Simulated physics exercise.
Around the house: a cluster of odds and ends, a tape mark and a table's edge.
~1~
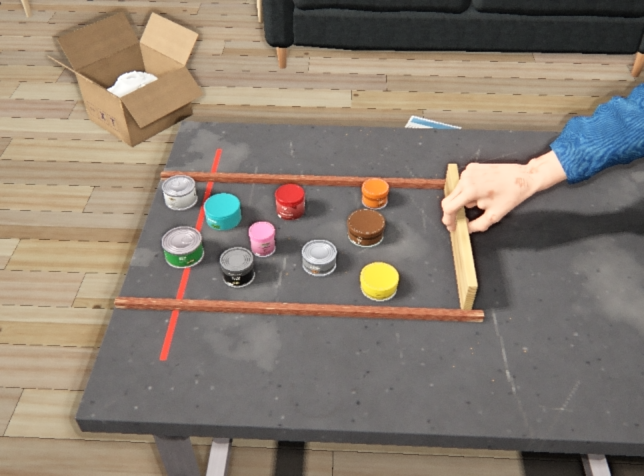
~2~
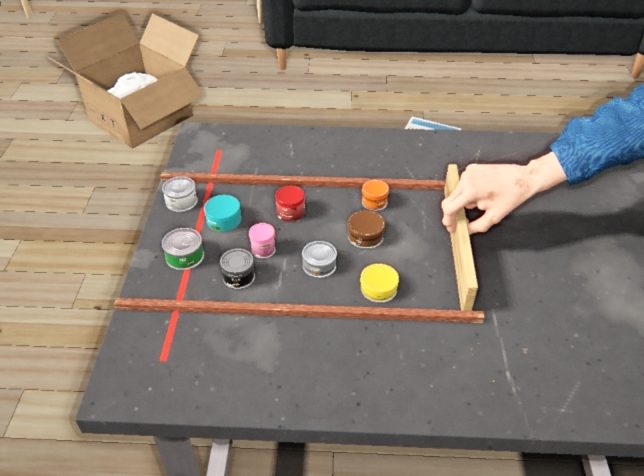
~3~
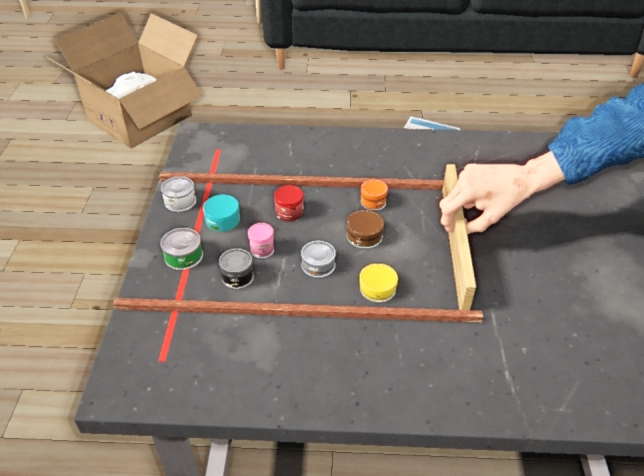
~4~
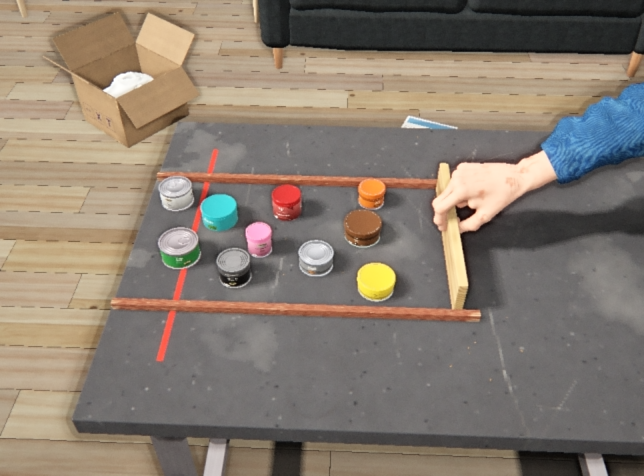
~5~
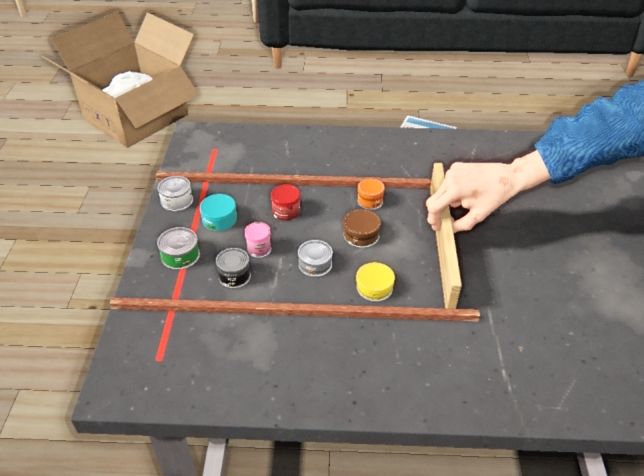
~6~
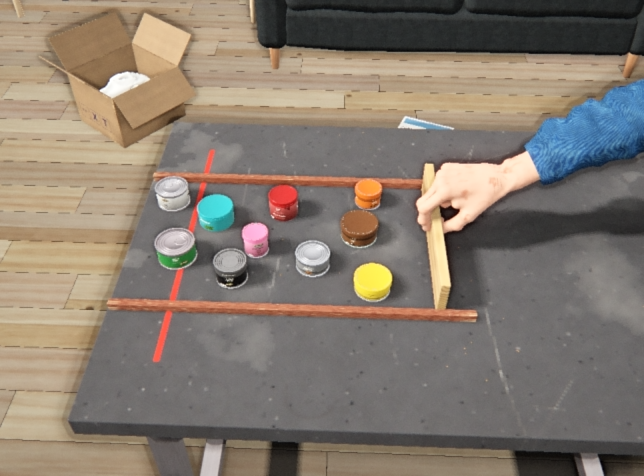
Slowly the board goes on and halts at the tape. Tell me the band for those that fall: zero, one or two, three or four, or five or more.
Outcome: The number that fall off is one or two.
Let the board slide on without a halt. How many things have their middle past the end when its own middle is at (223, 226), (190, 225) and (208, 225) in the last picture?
The counts: 0, 1 and 0.
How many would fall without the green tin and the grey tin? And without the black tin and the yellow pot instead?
Fallen: 0, and 0 in the other try.
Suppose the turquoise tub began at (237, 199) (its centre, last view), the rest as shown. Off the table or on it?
From there it holds on.
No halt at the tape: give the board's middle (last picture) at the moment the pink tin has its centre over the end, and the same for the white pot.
Near (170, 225) and (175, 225).
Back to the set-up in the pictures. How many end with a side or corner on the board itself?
5 of them.
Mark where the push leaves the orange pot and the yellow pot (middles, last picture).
The orange pot stops around (188, 184); the yellow pot around (156, 285).
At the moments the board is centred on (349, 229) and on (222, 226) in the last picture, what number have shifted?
By then 3, and 10.
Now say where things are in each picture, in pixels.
In the first frame, white pot (180, 193); green tin (183, 248); turquoise tub (223, 212); board (459, 232); tape (196, 237).
In the second frame, green tin (183, 249); brown pot (366, 230).
In the third frame, turquoise tub (222, 213); red tub (289, 203).
In the fourth frame, white pot (177, 194); grey tin (316, 259).
In the fifth frame, green tin (179, 249); yellow pot (375, 282).
In the sixth frame, white pot (173, 194); green tin (176, 249); turquoise tub (216, 213); board (435, 232); tape (189, 238).
Soon after, none off yet; white pot at rest near (173, 194); green tin at rest near (176, 249); turquoise tub at rest near (216, 213).
By the end, the number that fall off is one or two; fallen, green tin.
